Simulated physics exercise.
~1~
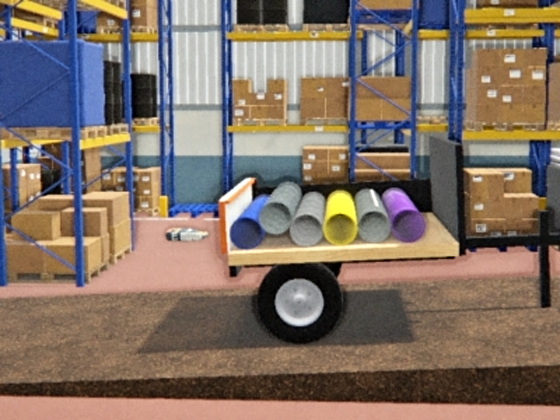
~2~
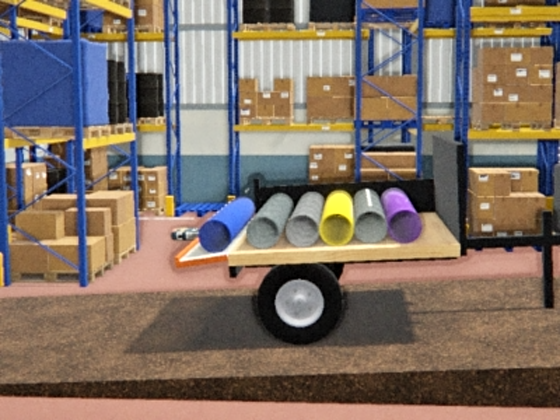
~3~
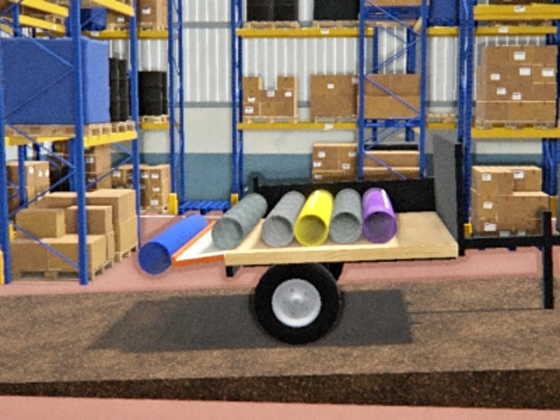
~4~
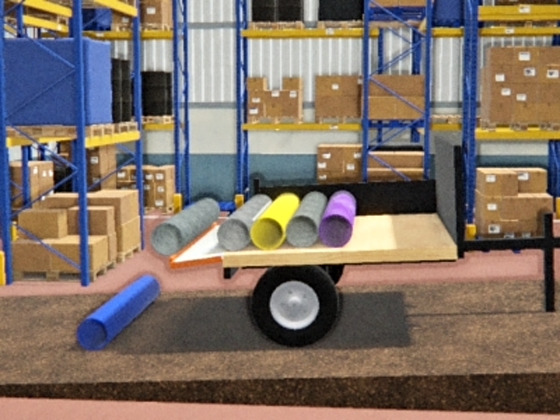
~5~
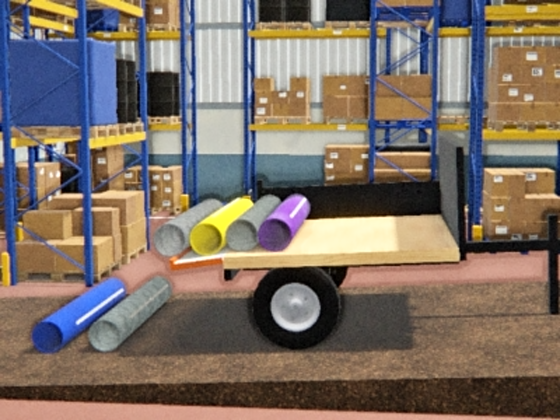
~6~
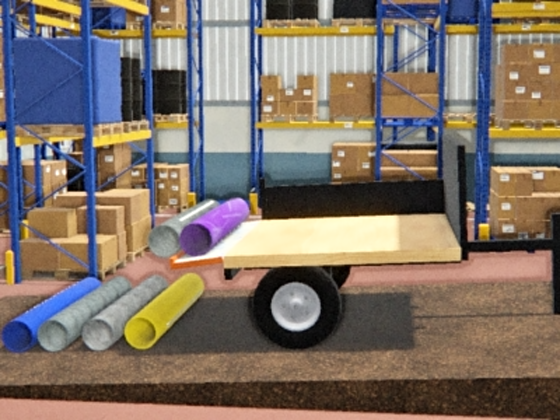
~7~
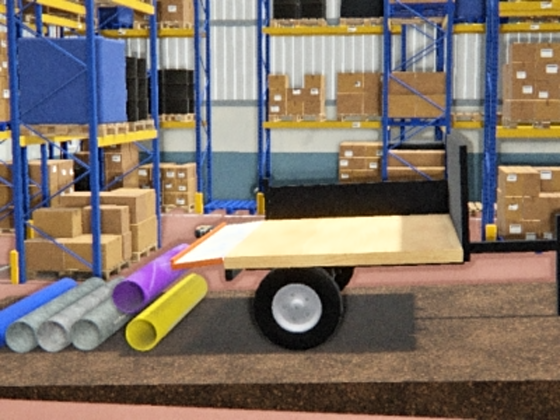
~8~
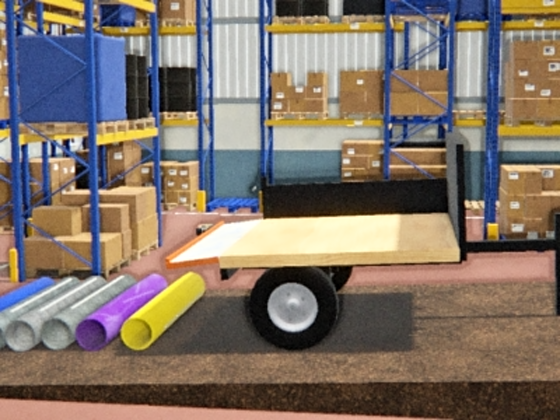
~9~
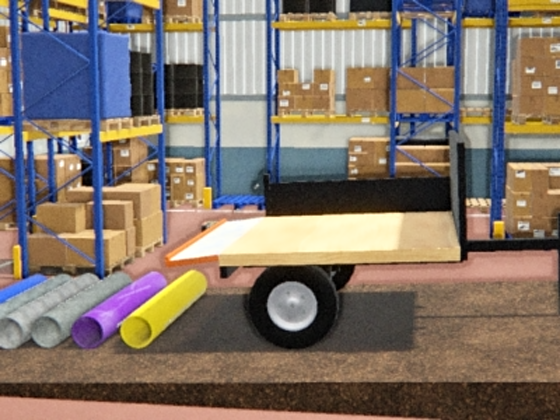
The video shows six pipes on a trailer bed in a warehouse as its tailgate drops and they roll left, falling one after another onto the sloping ground, blue first. The yellow and purple pipes end up beside the others, leaving the trailer empty.
